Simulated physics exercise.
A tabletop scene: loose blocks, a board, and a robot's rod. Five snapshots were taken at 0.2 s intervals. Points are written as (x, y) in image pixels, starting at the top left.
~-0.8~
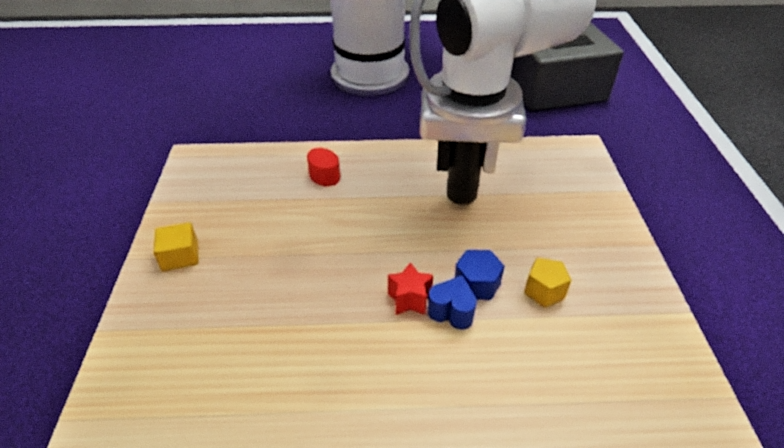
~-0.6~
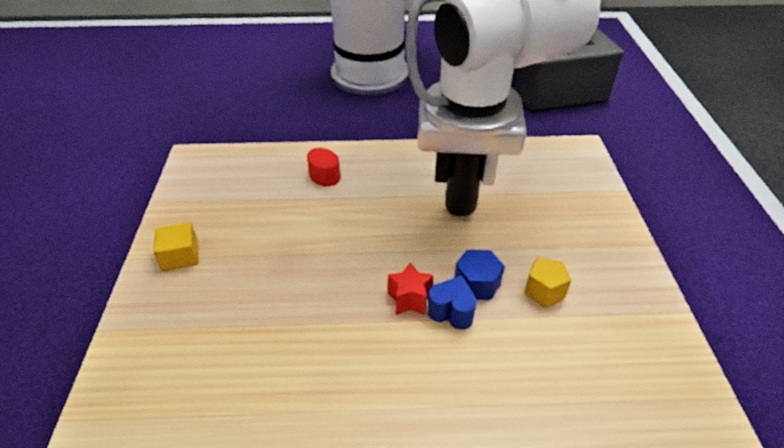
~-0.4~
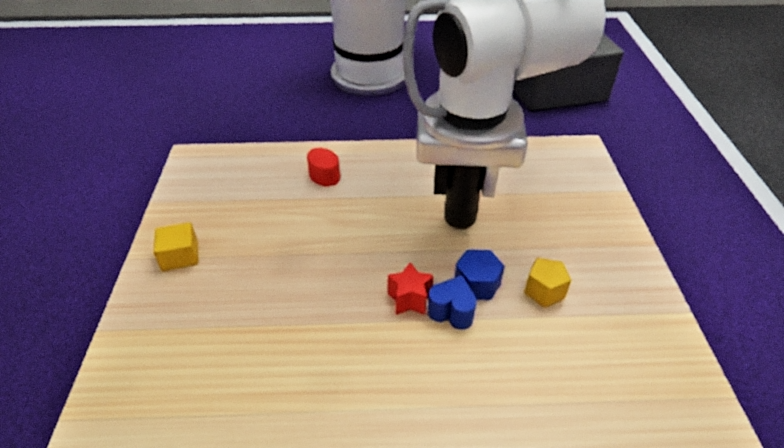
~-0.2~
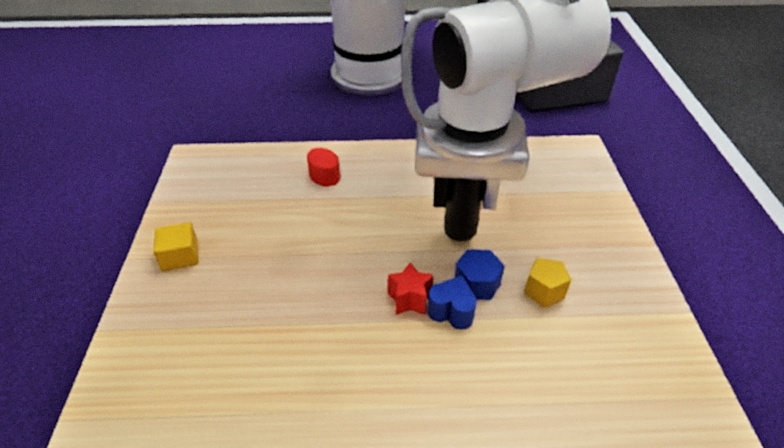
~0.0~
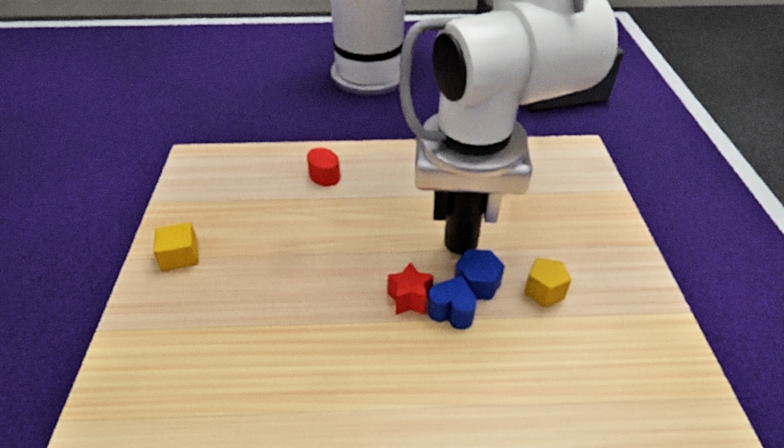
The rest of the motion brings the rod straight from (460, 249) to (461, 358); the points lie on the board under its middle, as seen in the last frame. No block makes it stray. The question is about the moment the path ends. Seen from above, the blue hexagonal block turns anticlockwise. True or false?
This is true.
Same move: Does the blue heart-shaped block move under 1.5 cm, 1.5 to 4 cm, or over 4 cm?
It moves quite far, over 4 cm.
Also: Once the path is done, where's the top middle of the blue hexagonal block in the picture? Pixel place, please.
If I read the scene right, the answer is (506, 300).
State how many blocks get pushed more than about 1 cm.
Answer: 2.
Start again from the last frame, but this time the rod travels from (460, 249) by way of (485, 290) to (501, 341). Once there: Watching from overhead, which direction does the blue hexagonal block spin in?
From above, the blue hexagonal block will be seen to turn anti-clockwise.
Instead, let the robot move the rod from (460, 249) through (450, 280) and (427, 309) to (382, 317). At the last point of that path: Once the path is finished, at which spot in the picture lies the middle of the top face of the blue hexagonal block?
The point I'd pick in the picture is (490, 284).
What follows on the original path. One third of the way, rod (460, 276); blue heart-shaped block (453, 296); blue hexagonal block (494, 286), turned 45° anticlockwise.
Two thirds of the way, rod (460, 312); blue heart-shaped block (441, 325), turned 50° clockwise; blue hexagonal block (506, 300), turned 80° anticlockwise.
At the end, rod (462, 352); red star still; blue heart-shaped block (426, 352), turned 95° clockwise; blue hexagonal block (506, 300), turned 85° anticlockwise.
